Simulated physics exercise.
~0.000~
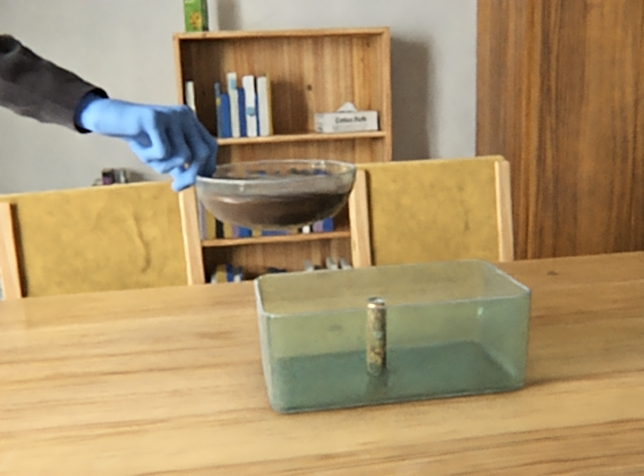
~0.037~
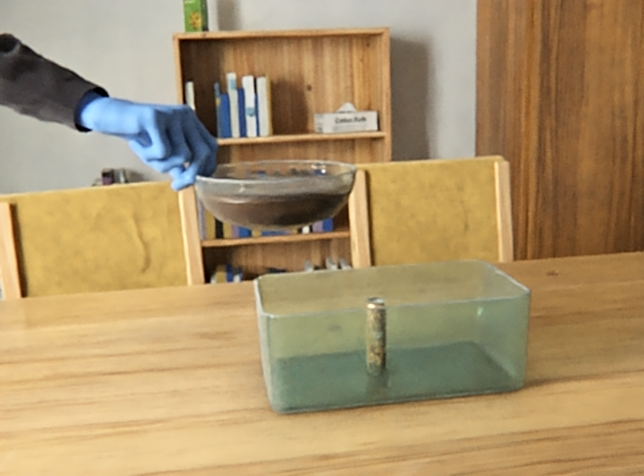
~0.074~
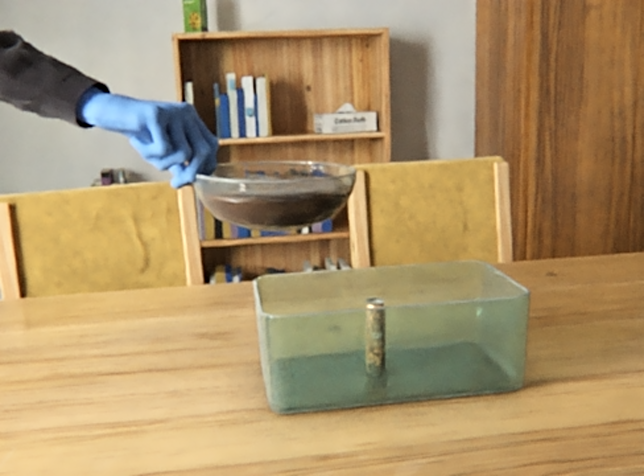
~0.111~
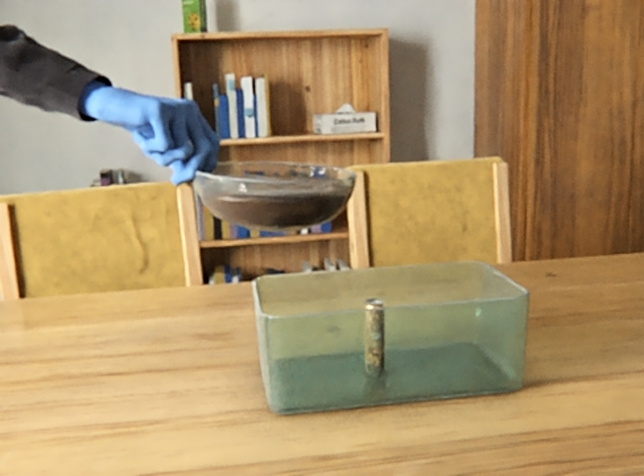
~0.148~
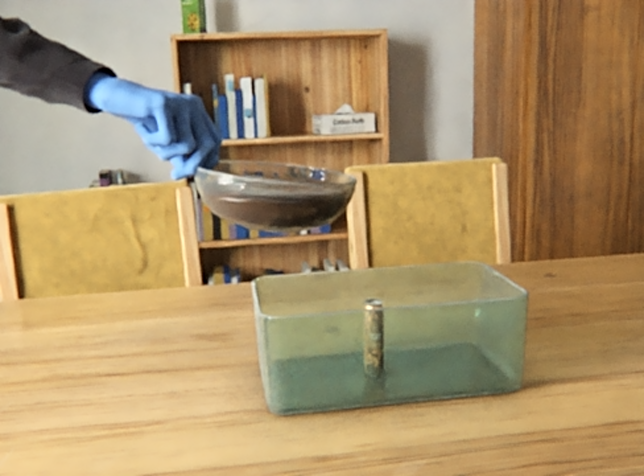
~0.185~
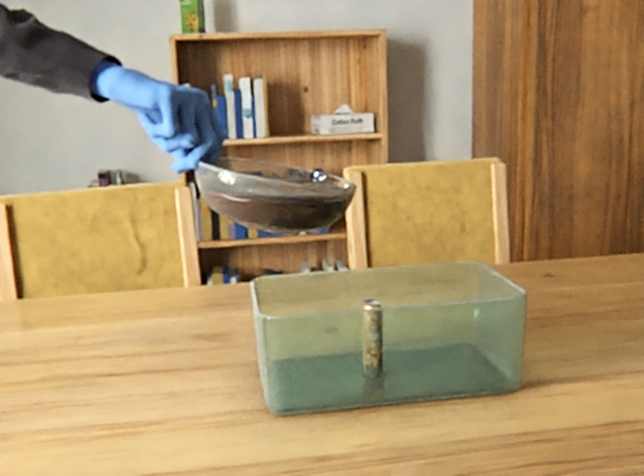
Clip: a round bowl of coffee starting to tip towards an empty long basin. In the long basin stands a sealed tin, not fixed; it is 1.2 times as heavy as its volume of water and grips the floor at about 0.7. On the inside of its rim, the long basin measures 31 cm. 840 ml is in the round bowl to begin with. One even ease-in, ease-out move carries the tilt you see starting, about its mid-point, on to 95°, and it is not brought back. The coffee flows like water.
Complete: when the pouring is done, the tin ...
... is still on its feet.
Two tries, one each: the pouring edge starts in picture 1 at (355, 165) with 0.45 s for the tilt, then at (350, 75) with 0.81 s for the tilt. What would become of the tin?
The tin stays vertical the first time and overturns the second time.
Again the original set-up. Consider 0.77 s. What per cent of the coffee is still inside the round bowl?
Some 2 per cent.
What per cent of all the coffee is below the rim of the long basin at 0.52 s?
24 %, more or less.
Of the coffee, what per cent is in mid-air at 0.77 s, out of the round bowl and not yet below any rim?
Near 3 percent.
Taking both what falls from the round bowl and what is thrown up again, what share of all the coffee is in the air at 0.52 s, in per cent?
Near 48 per cent at that moment.
By 0.52 s the tilt is 68° and 29 per cent is still to pour; the tin stands where it began.
By 0.77 s the tilt is 94° and 2 per cent is still to pour; the tin stands where it began.
By 1.03 s the tilt is 95° and 0 per cent is still to pour; the tin stands where it began.
By 1.31 s the tilt is 95° and 0 per cent is still to pour; the tin stands where it began.
At rest the tin stands where it began.
